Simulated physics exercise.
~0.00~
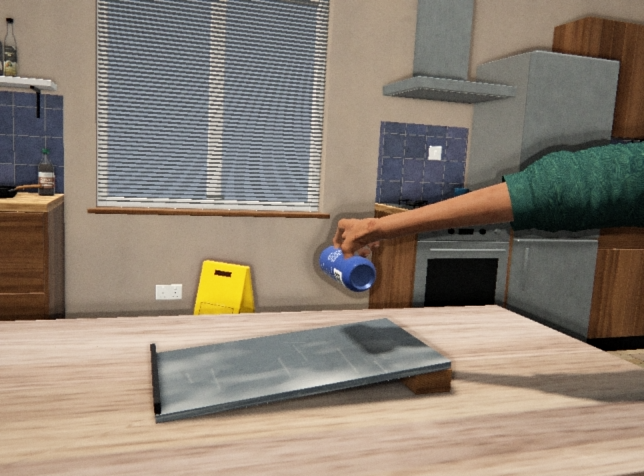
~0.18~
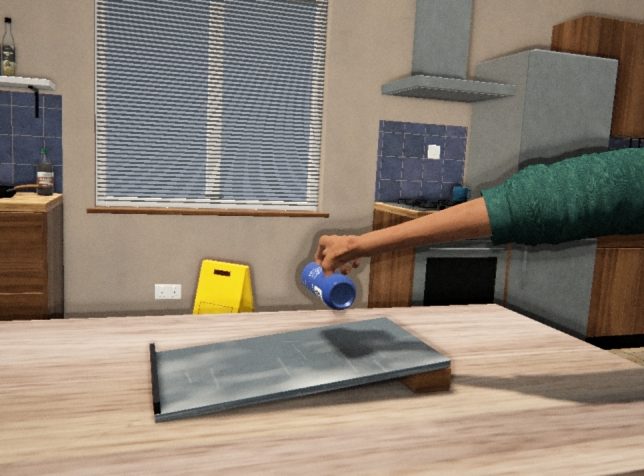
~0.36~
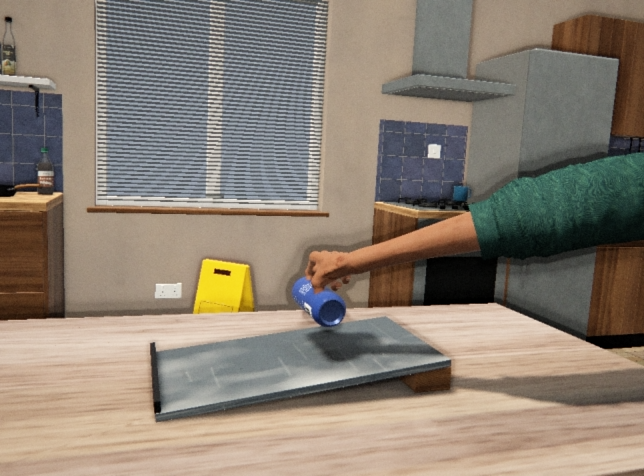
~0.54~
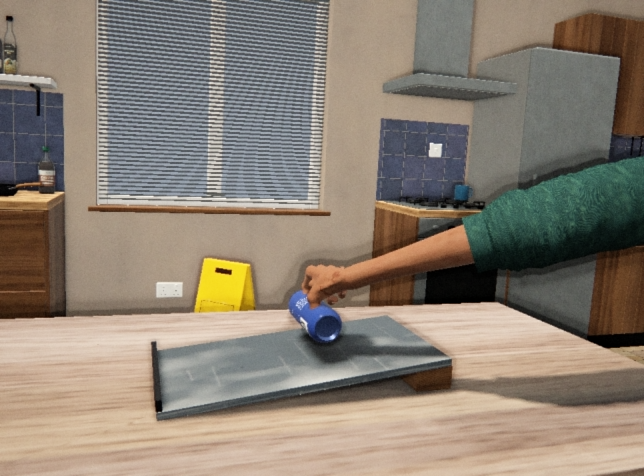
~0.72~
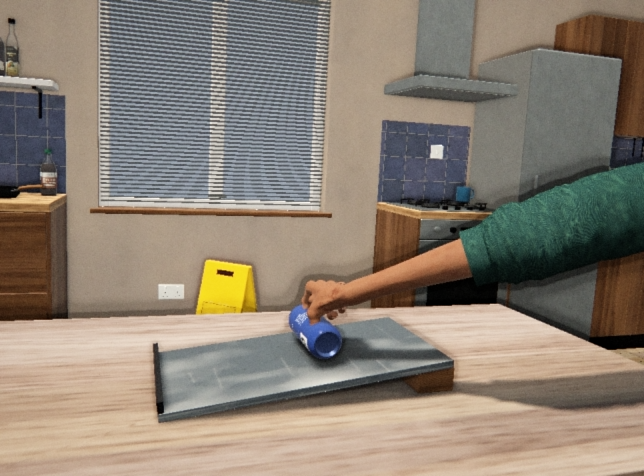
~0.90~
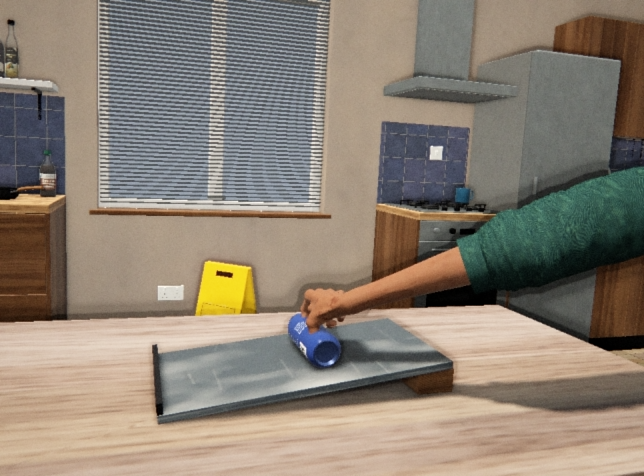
A blue can, gripped on its side by a hand in a green sleeve, starts in the air above a grey board propped on a wooden block. The arm moves it a short way left and lowers it onto the sloping board, where the hand still holds it.
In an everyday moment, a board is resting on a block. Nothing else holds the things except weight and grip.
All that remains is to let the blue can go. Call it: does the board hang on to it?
No, it goes down the board.
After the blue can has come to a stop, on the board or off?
Result: The blue can stays on top.
After 1.60 s, blue can shifted well along near (260, 347).
After 1.80 s, blue can shifted well along near (217, 354).
In the end (2.4 s), moved from the start, blue can. At the end, from the last picture's camera, blue can near (176, 360). The blue can goes downhill.
